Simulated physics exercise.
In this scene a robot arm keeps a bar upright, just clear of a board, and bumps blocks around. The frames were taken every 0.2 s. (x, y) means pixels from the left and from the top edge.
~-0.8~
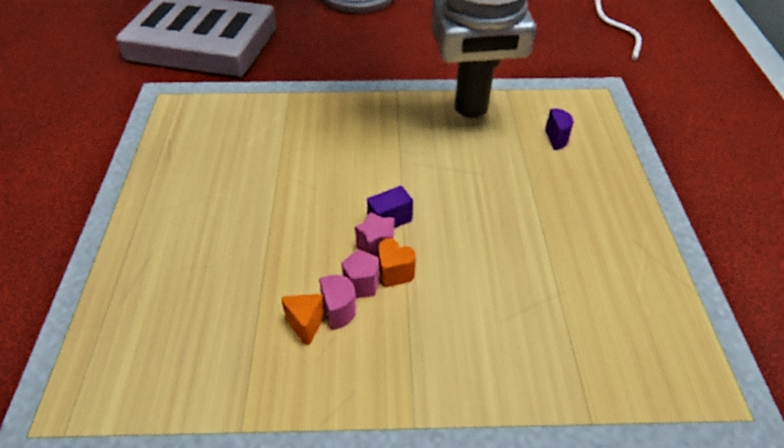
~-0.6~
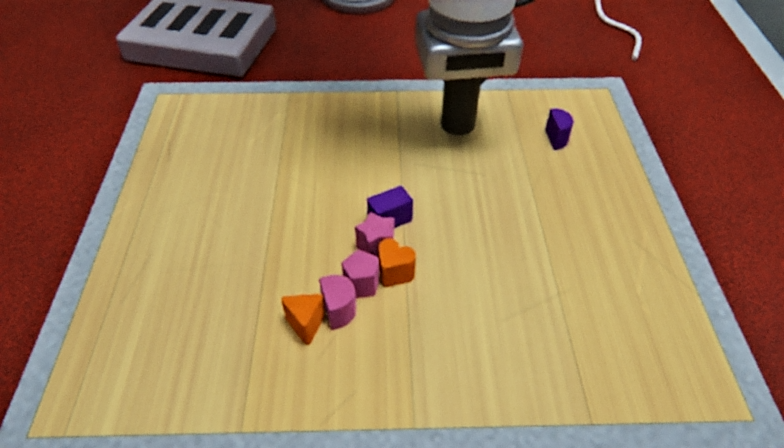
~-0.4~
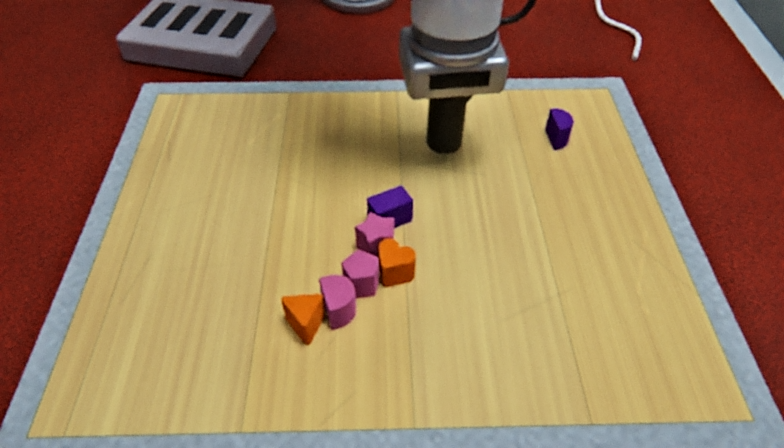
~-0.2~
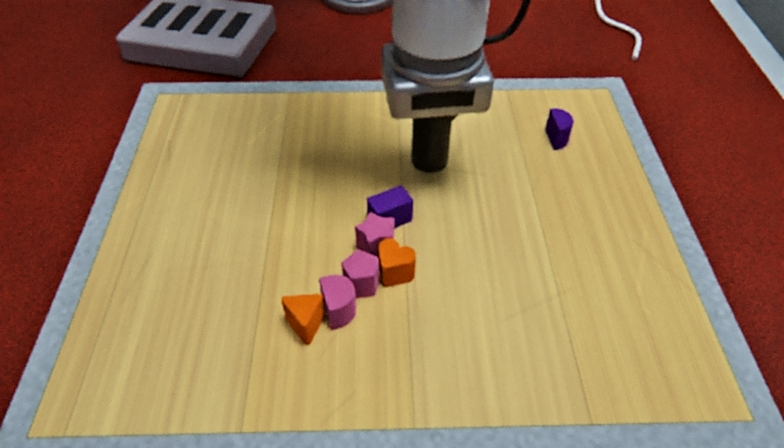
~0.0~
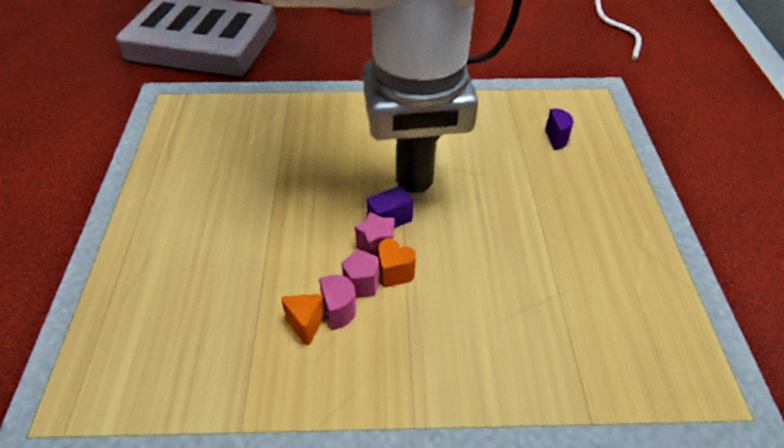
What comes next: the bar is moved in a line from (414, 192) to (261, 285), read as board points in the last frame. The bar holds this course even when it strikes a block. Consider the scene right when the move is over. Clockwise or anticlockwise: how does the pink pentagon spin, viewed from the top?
I'd predict that, seen from above, the pink pentagon rotates counter-clockwise.
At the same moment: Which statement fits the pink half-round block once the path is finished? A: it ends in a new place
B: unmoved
My answer is option A.
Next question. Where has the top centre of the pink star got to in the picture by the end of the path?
The centre of its top face lies at (354, 253).
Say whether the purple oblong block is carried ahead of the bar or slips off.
Final position: To the side or behind.
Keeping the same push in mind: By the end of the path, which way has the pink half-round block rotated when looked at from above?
Twists clockwise.
One third of the way, bar (367, 209); pink half-round block (335, 299), turned 30° clockwise; pink pentagon (365, 278), turned 25° anticlockwise; pink star (356, 252), turned 65° anticlockwise; purple oblong block (341, 228).
Two thirds of the way, bar (315, 239); pink half-round block (335, 300), turned 35° clockwise; pink pentagon (365, 279), turned 30° anticlockwise; pink star (354, 253), turned 70° anticlockwise; purple oblong block (301, 265), turned 60° anticlockwise.
At the end, bar (258, 273); orange triangular piece (300, 319), turned 40° anticlockwise; pink half-round block (335, 300), turned 35° clockwise; pink pentagon (365, 279), turned 30° anticlockwise; pink star (354, 253), turned 70° anticlockwise; purple oblong block (268, 302), turned 110° anticlockwise.
